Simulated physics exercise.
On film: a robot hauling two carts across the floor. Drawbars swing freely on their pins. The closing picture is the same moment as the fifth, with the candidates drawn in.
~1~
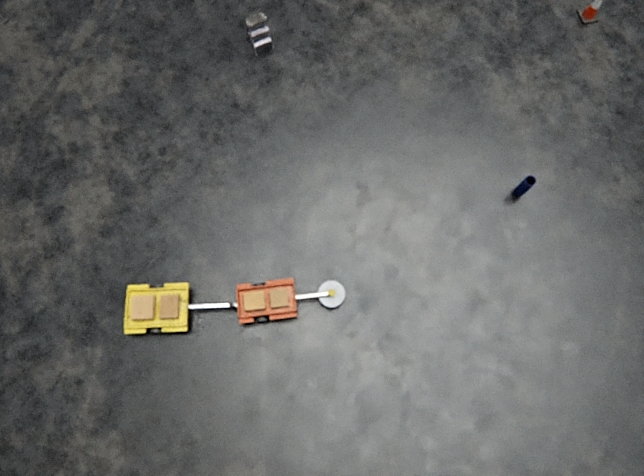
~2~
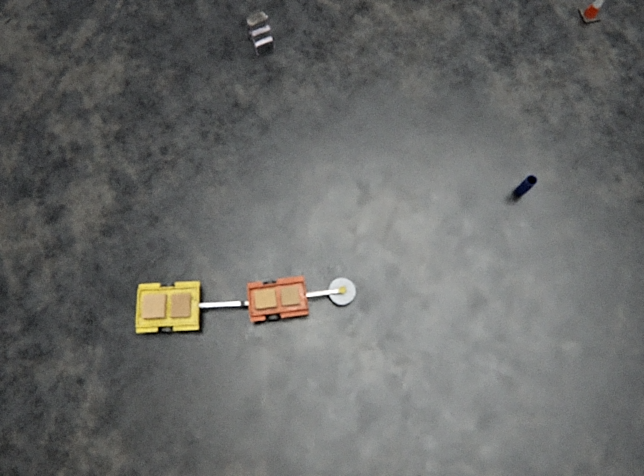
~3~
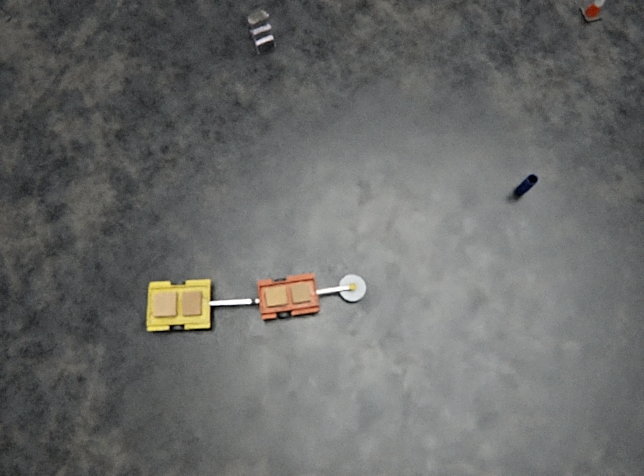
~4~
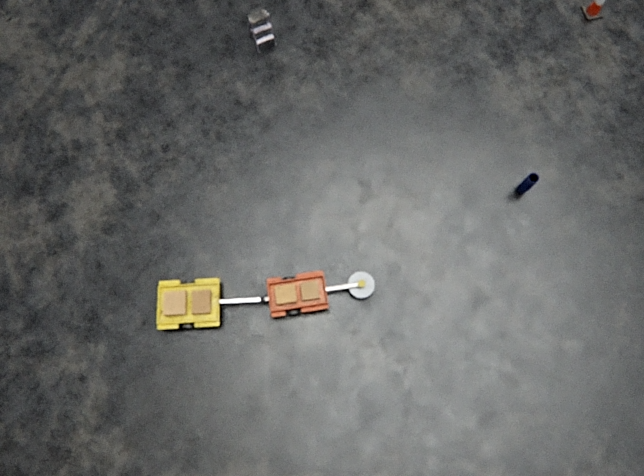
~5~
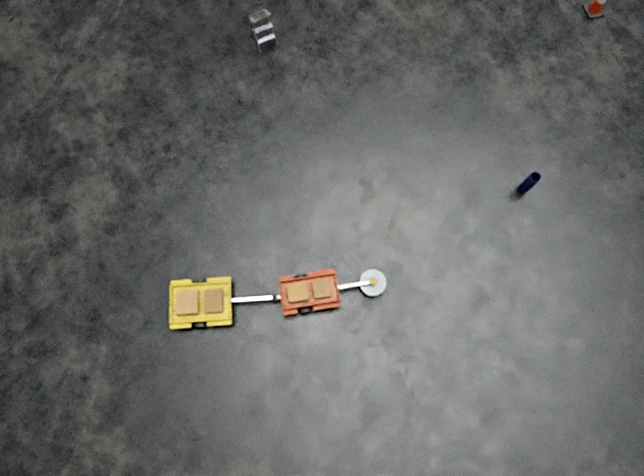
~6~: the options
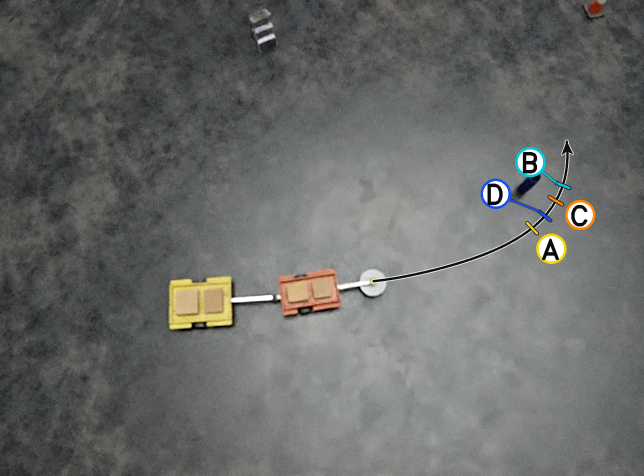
A small round white robot slowly pulls an orange cart and a yellow cart rightward.
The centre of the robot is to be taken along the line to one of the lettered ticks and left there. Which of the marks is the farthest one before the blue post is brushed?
Stop at B.
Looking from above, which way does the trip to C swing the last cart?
Anticlockwise.
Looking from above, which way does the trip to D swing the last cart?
Anticlockwise.
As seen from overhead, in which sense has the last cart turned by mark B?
Anticlockwise.
On the marked copy, A at (532, 228); B at (563, 185); C at (556, 201); D at (545, 216); the route from (373, 281) via (509, 243) to (567, 141).
Following B. Soon after the start, robot (452, 266), last cart (286, 293).
Later, robot (522, 236), last cart (367, 281).
In the end, robot (560, 188), last cart (432, 265); nothing has been touched.
As for the rest, A is safe but short; C is safe but short; D is safe but short.
